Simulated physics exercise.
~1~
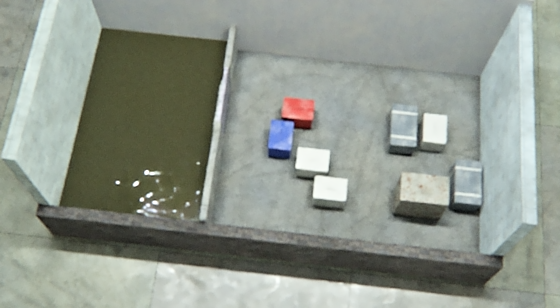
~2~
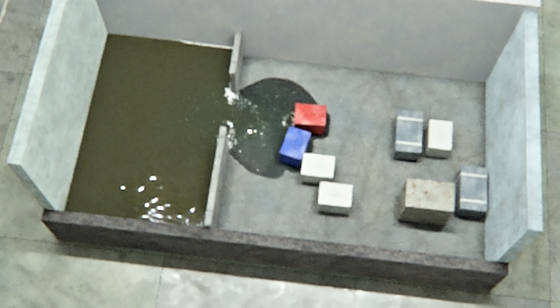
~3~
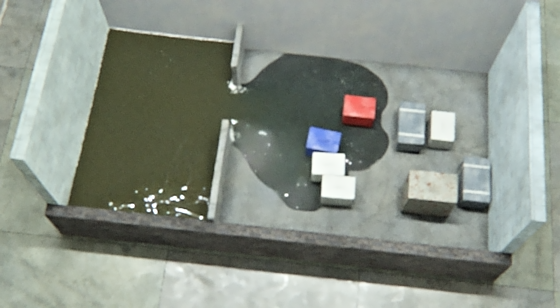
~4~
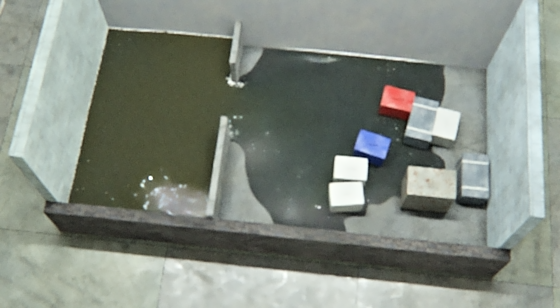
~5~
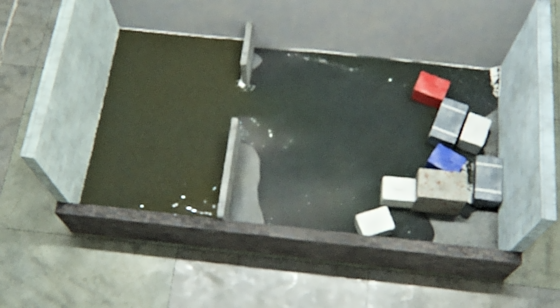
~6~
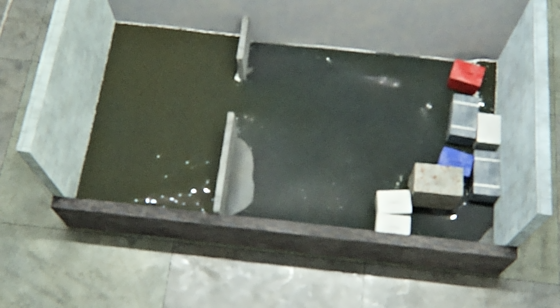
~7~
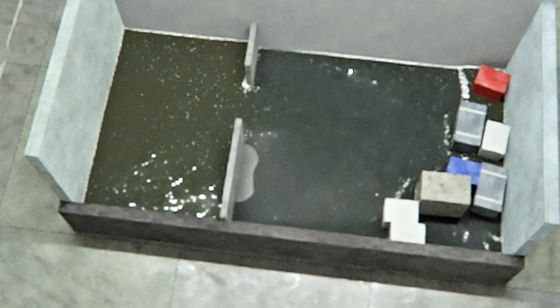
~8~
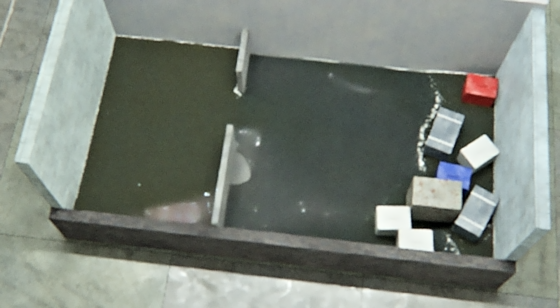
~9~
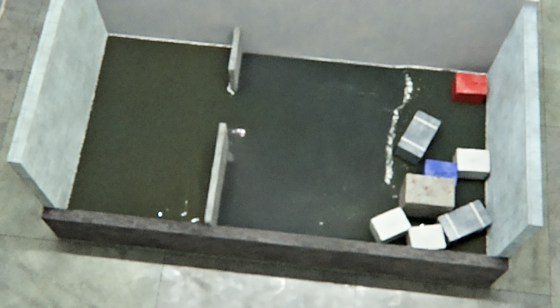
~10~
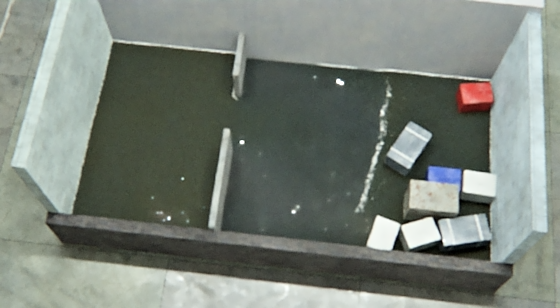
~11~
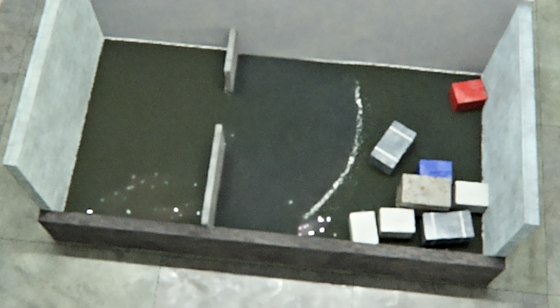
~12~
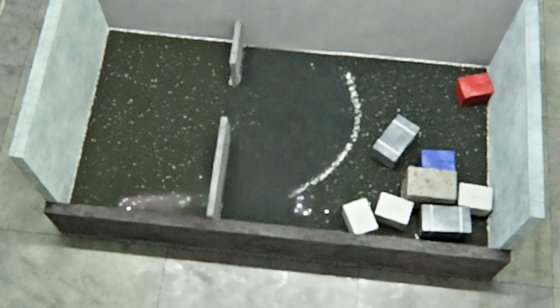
A walled basin held murky water on its left side until it poured through a gap in the divider, spreading right and pushing the red, blue and white blocks toward the far wall, where they ended up loosely scattered among the gray ones.
